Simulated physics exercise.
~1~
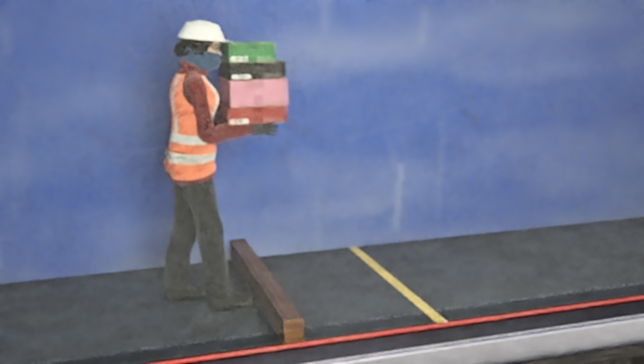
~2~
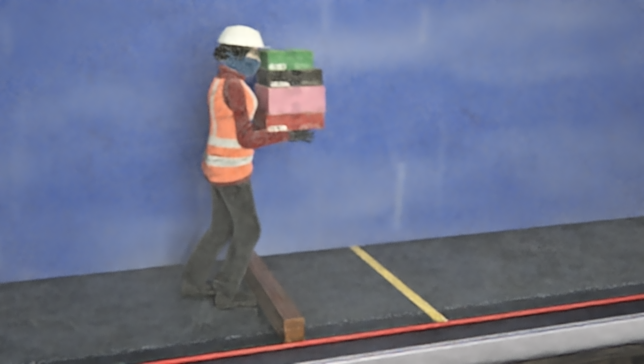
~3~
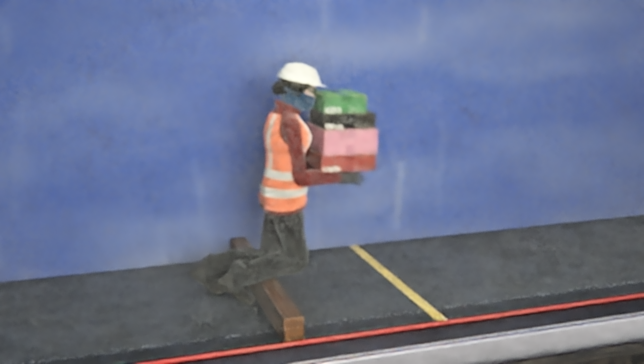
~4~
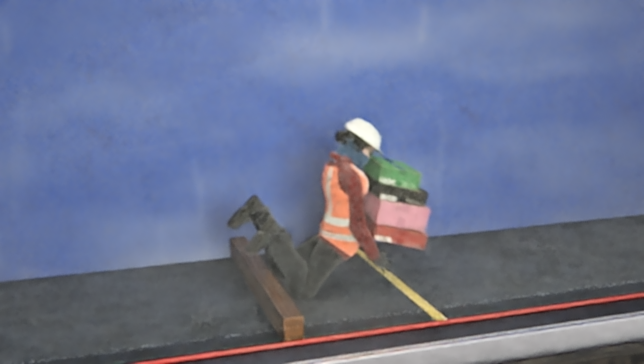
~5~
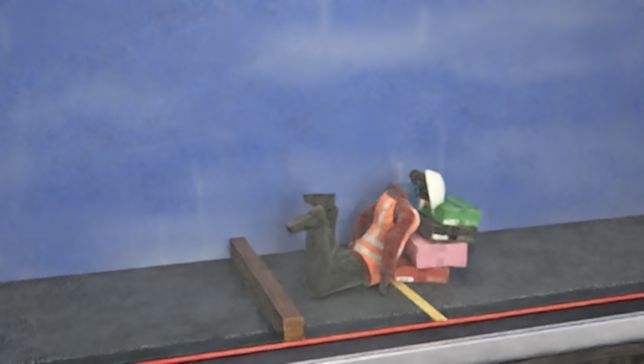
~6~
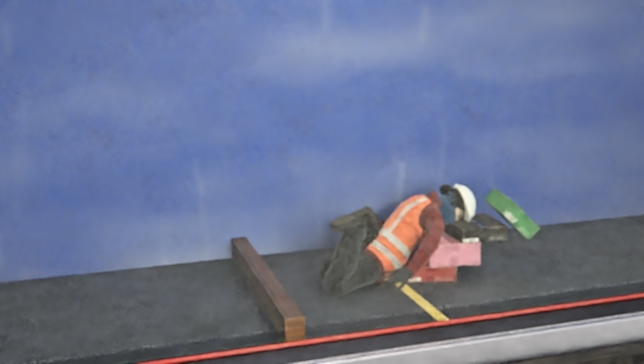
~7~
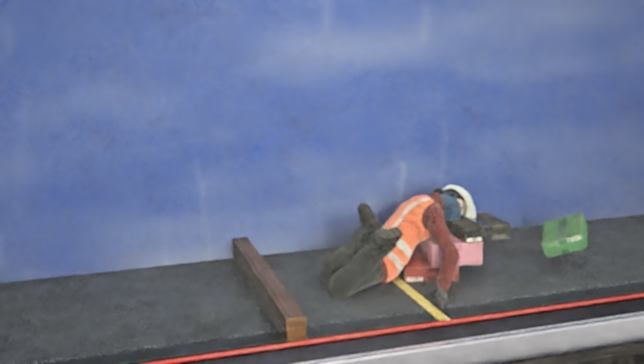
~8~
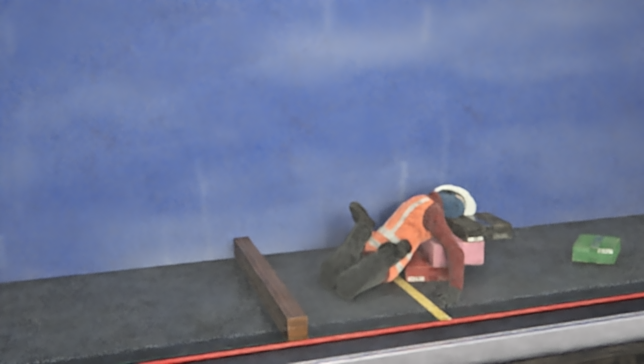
The clip opens on a figure in a white helmet and orange vest, holding a stack of green, black, pink and red boxes beside a low brown rail, against a blue wall. The figure slides right, its legs catch at the rail, and it pitches forward over it with the stack tilting. It drops onto the dark floor, and the boxes land beneath its head and chest. The green box slips off the top and tumbles away to the right. The figure ends slumped over the other boxes, with its head and all four boxes past the yellow line.
